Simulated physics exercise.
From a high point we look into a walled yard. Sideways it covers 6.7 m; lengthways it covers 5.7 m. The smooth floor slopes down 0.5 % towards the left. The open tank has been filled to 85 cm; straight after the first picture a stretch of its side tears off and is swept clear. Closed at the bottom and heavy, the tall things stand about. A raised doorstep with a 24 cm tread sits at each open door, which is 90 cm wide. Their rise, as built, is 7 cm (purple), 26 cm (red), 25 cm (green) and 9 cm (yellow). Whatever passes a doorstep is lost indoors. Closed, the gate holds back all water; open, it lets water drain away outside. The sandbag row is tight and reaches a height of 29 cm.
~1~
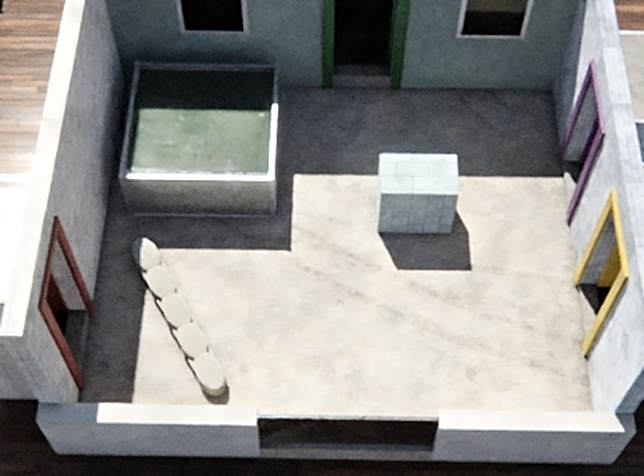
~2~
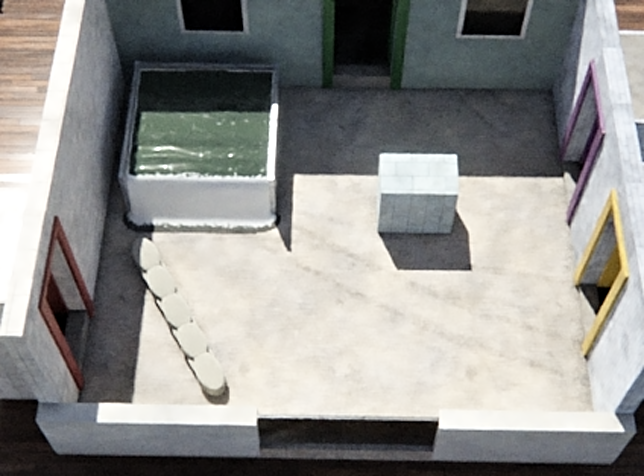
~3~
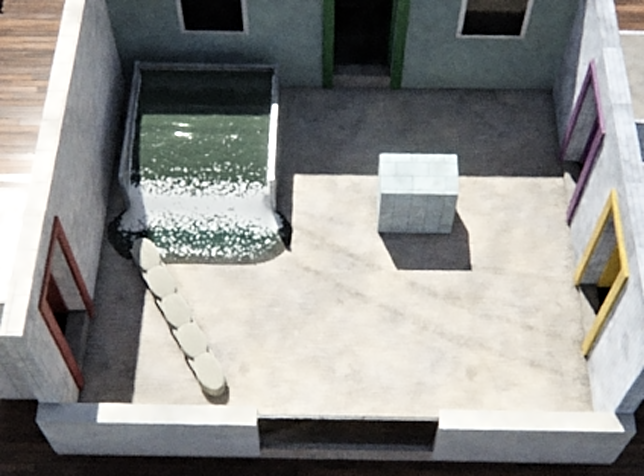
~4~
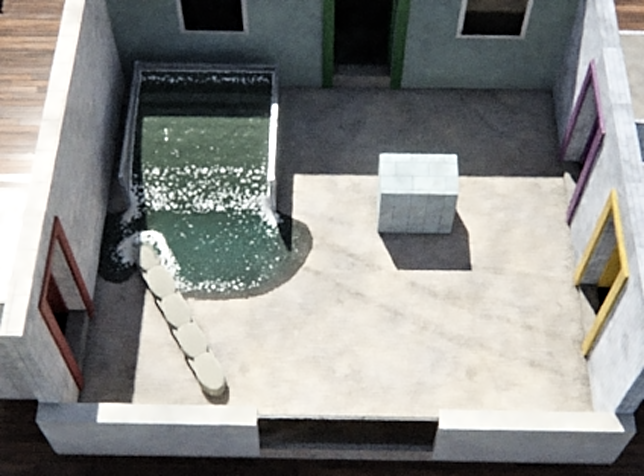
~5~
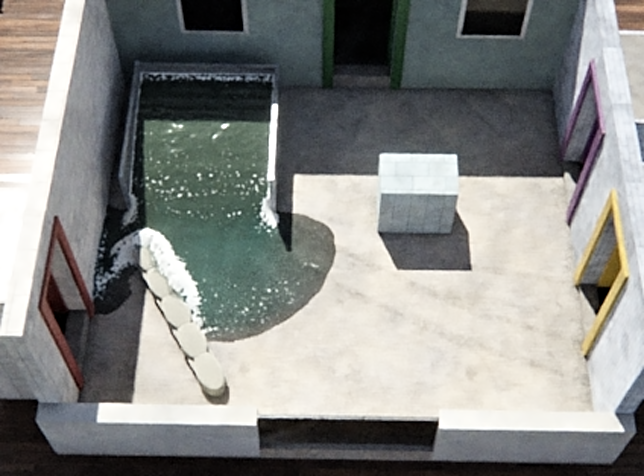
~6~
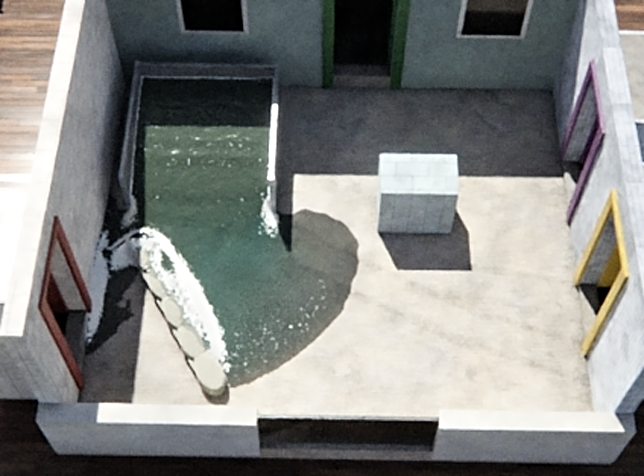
A walled yard with a pale floor is seen from high up, an open tank of green water at the back left beside a green door, a red door on the left, and purple and yellow doors on the right. A pale block stands right of centre, and a slanting row of rounded pieces stands at left. The tank's front side gives way and foaming water pours out, spreading forward along the row and fanning rightward, while the view stays still.
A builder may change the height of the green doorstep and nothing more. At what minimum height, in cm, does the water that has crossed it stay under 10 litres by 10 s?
From about 7 cm.
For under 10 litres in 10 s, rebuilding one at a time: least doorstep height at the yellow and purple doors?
About 21 cm at yellow and about 6.5 cm at purple.
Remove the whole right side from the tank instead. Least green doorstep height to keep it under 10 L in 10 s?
At least roughly 19 centimetres tall.
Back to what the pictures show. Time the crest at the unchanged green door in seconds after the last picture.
The level tops out near 5.5 seconds.
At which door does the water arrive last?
It's the green one.
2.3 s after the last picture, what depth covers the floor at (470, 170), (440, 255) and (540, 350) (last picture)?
Taking the spots in order: About 0, 0 and 8 centimetres.
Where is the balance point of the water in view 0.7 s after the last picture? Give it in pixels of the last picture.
The water is centred near (214, 238).
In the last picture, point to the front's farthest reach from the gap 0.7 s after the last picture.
Front tip: Approx. (384, 432) px.
Then, 0.7 s after the last picture water covers 40 % of the floor, deepest (50 cm) near (285, 431); it has not reached the green door.
Then, 2.3 s after the last picture water covers 55 % of the floor, deepest (47 cm) near (581, 436); it has not reached the green door.
Then, 9.3 s after the last picture water covers 95 % of the floor, deepest (20 cm) near (243, 430); 7 cm at the green door, 0 litres in over its 25 cm doorstep.
At the green door as built, the water peaked near 13 cm, 5.3 s after the last picture.
Run again over the same 10 s with other heights there, 13 litres in over 6.5 cm, 5 litres over 9 cm. The limit of 10 litres is kept from about 7 cm up.
